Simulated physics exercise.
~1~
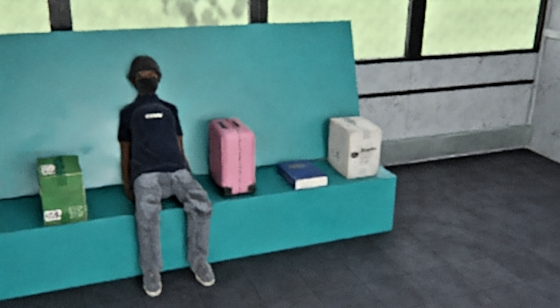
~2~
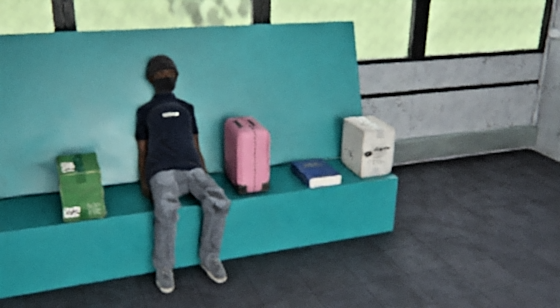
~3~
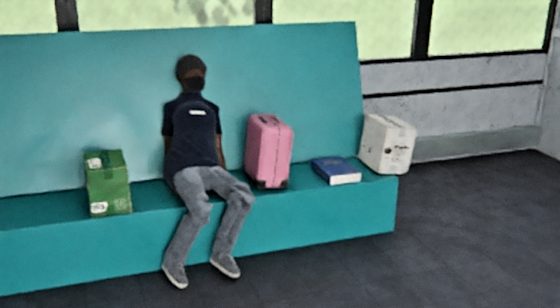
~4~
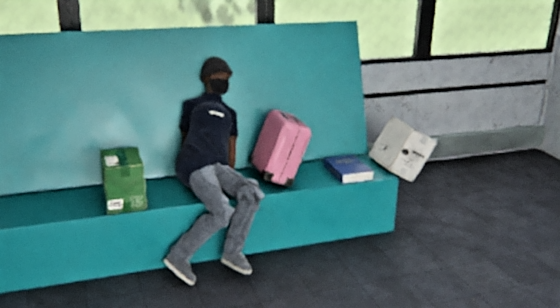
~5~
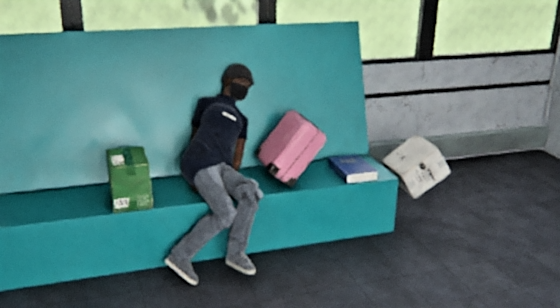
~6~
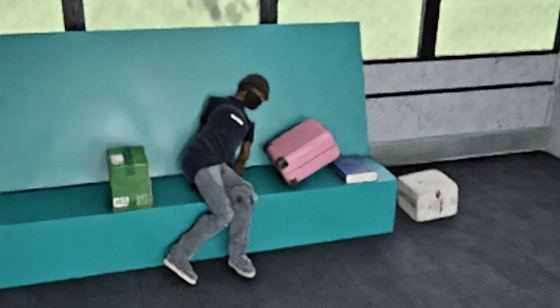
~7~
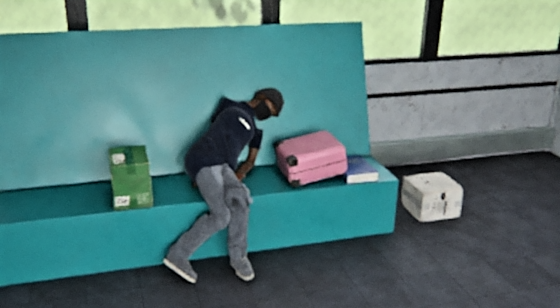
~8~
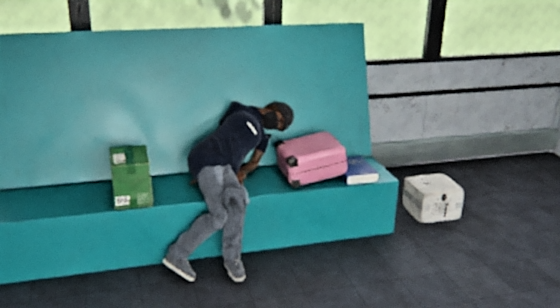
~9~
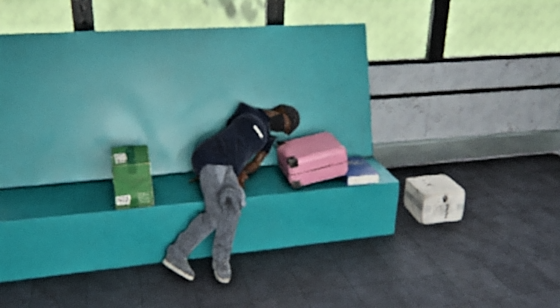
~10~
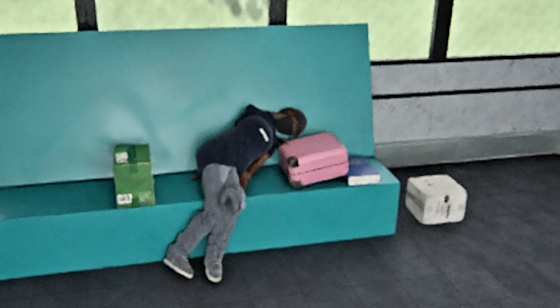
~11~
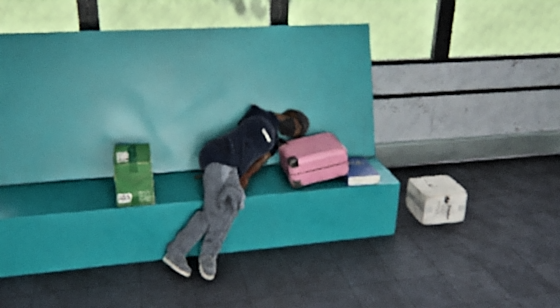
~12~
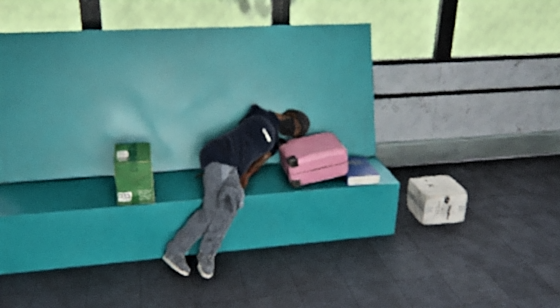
A person in a dark cap sitting on a teal bench slid right along with the bags, then slumped sideways as the pink case tipped over and the white pack fell off the end, ending bent over beside the case, the blue folder still aboard.
